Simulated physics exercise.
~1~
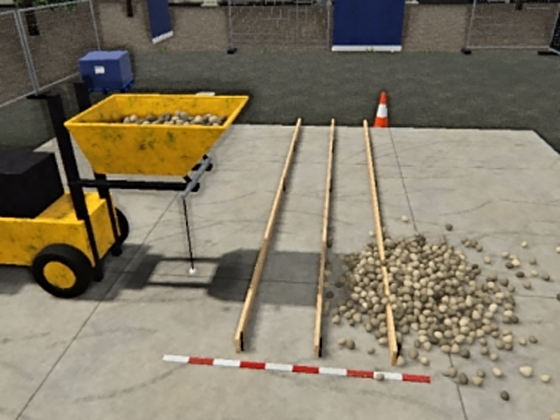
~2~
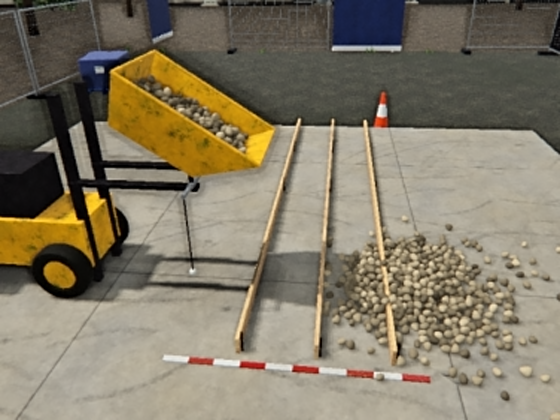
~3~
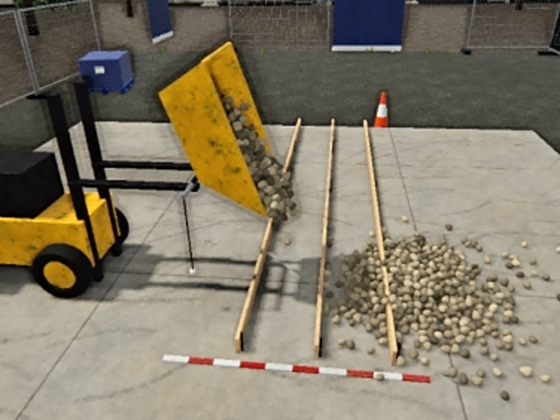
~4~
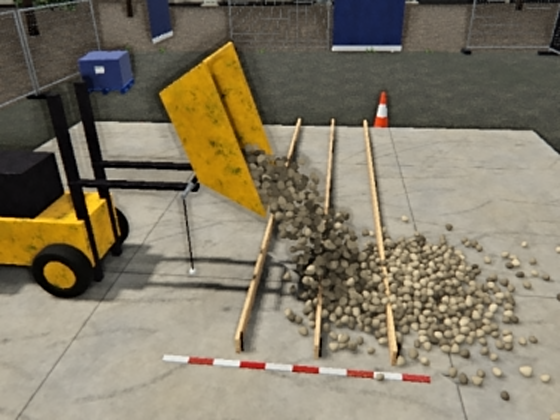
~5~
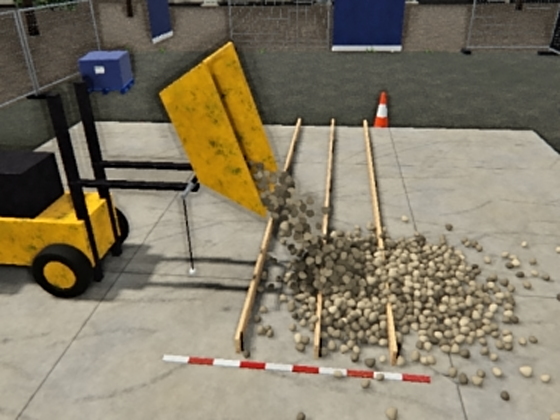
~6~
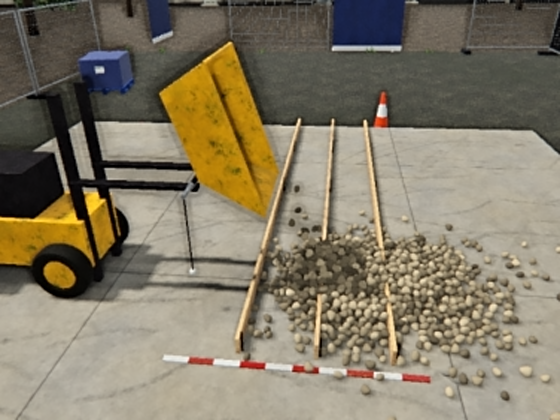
The video shows a yellow forklift tipping its raised skip to the right, spilling round stones over wooden boards beside an earlier pile. The stones pour out until the skip hangs steeply tilted and empty, and they merge with the pile across the boards.
